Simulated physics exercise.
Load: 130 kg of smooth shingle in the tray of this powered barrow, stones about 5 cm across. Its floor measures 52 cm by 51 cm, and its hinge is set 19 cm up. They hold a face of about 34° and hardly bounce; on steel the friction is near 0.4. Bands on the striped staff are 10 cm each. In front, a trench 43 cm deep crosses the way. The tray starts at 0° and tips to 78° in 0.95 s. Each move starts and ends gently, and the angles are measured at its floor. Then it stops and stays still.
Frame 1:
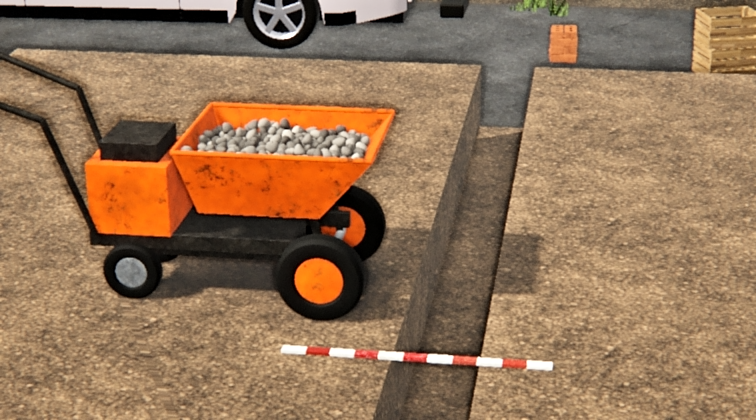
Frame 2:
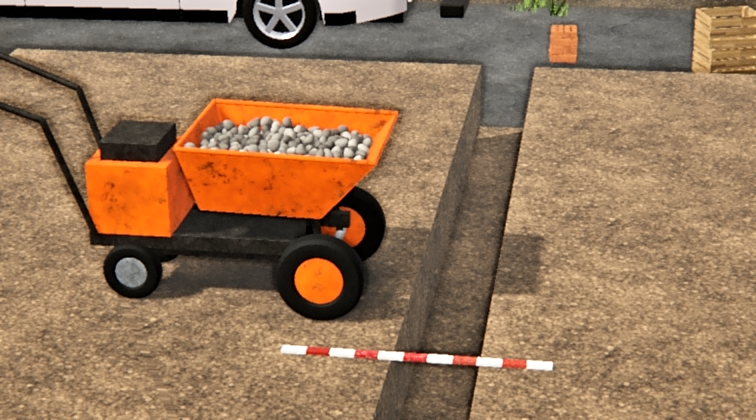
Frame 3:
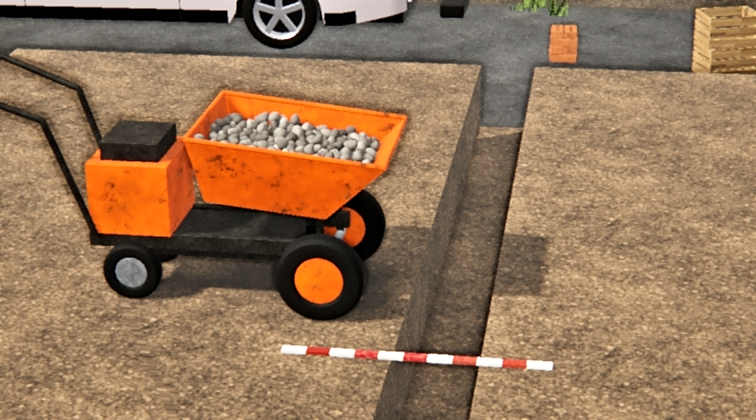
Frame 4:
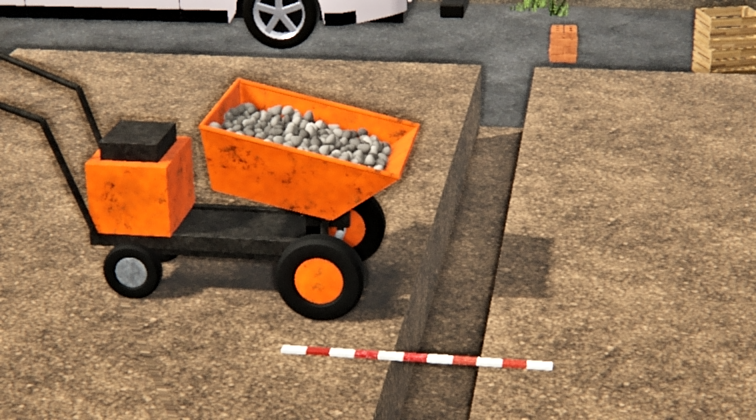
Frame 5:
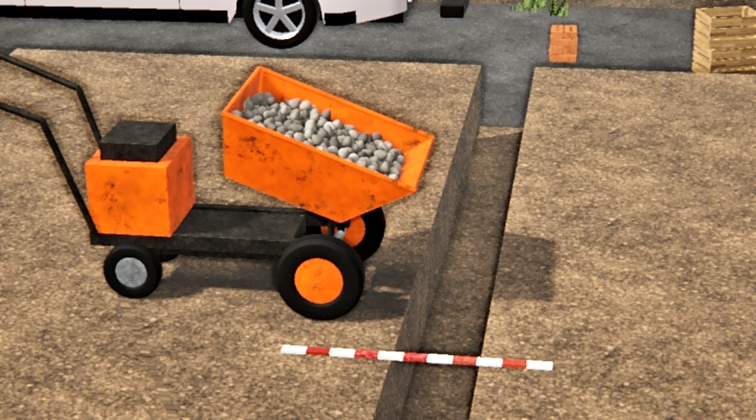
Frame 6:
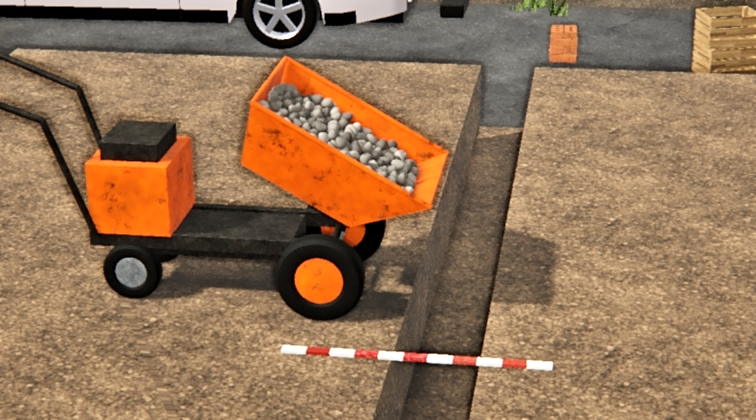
An orange dumper beside a trench raises its tray of grey stones, tilting it rightward.
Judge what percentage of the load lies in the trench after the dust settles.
About 38 %.
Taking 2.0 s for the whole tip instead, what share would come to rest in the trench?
Probably about 45 in a hundred.
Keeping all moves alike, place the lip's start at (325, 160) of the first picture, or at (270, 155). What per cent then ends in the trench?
Roughly 90 in a hundred from the first, 75 in a hundred from the second.
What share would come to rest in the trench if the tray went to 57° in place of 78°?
Roughly 35 percent.
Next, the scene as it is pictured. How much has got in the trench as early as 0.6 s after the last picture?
About 15 per cent by then.
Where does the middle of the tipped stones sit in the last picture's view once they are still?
I'd put it close to (525, 295).
Then, 0.3 s after the last picture the floor is at 66°, 100 % in the tray; the foremost stones are at (473, 254).
Then, 0.6 s after the last picture the floor is at 78°, 41 % in the tray, 17 % in the trench, 42 % past the trench; the foremost stones are at (608, 308).
Then, 1.0 s after the last picture the floor is at 78°, 4 % in the tray, 33 % in the trench, 63 % past the trench; the foremost stones are at (741, 318).
Then, 2.9 s after the last picture the floor is at 78°, 0 % in the tray, 38 % in the trench, 62 % past the trench; the foremost stones are past the picture's edge.
